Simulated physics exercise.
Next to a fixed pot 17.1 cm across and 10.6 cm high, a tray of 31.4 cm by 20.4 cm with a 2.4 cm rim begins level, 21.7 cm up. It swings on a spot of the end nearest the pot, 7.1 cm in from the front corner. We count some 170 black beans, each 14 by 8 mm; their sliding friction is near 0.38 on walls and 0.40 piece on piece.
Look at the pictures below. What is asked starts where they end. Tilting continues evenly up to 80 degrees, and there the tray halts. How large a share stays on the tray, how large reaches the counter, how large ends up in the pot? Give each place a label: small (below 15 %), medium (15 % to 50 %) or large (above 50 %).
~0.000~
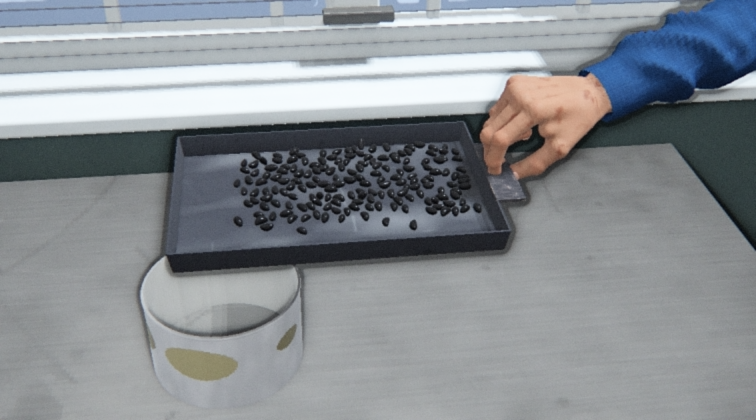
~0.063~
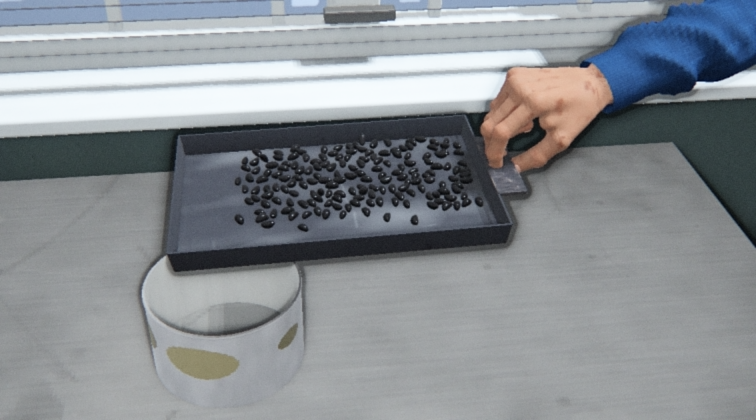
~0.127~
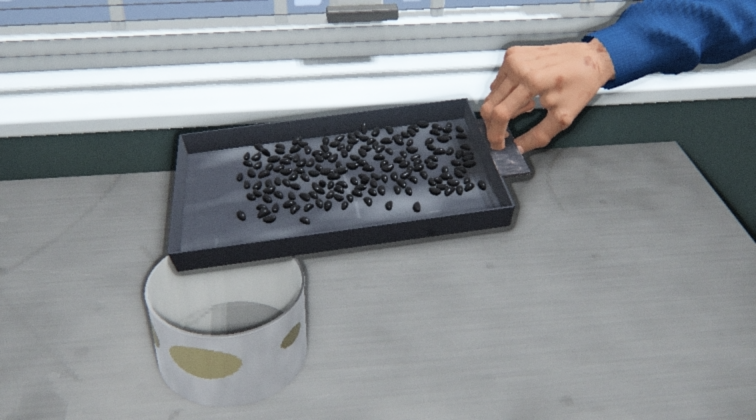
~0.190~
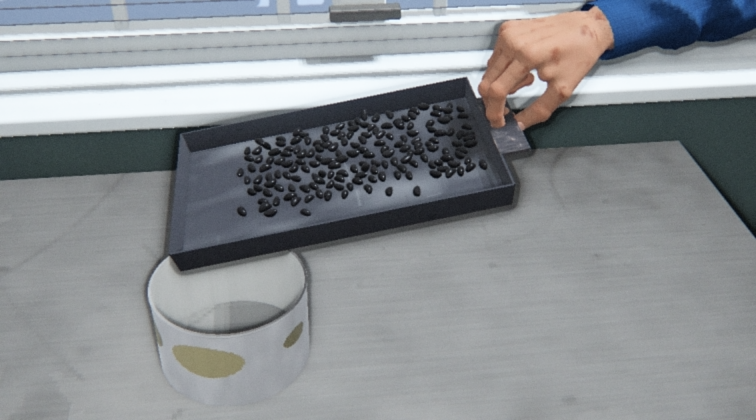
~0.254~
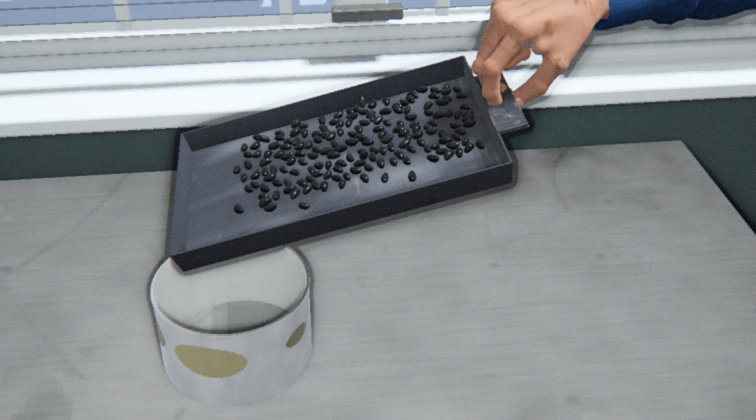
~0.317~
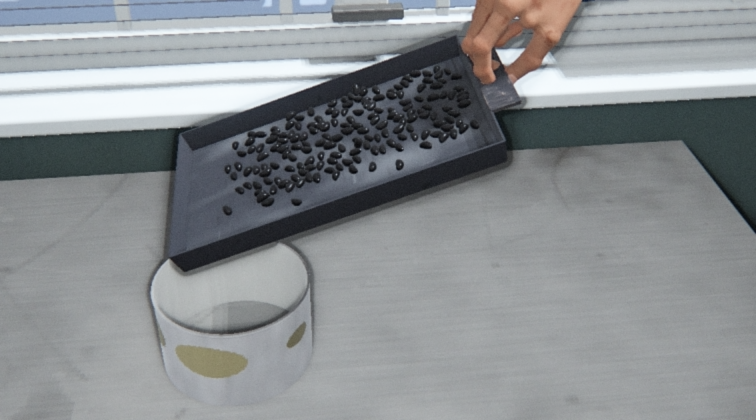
Shares by place: Tray large, counter medium, pot small.
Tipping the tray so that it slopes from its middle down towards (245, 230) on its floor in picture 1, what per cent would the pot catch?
Roughly 0 percent of them.
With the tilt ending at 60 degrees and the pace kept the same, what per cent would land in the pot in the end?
Estimate: Roughly 5 percent.
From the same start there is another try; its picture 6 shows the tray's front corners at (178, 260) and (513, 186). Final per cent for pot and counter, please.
Pot: 0, counter: 85.
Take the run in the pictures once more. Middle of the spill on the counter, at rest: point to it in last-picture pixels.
Middle of the spill at rest: Roughly (84, 411).
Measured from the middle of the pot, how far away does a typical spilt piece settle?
Distance: Some 22 cm.
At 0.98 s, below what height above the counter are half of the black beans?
About 24 cm.
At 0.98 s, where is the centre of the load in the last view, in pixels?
Expected load position: Near (176, 201).
Then, at 0.72 s, tilt 49 degrees; the tray holds 100 %, the pot 0 %.
Then, at 0.98 s, tilt 68 degrees; the tray holds 80 %, the pot 0 %.
After 1.35 s, tilt 80 degrees; the tray holds 70 %, the pot 0 %.
By 2.7 s all is still; tray 65 %, counter 35 %, pot 0 %.
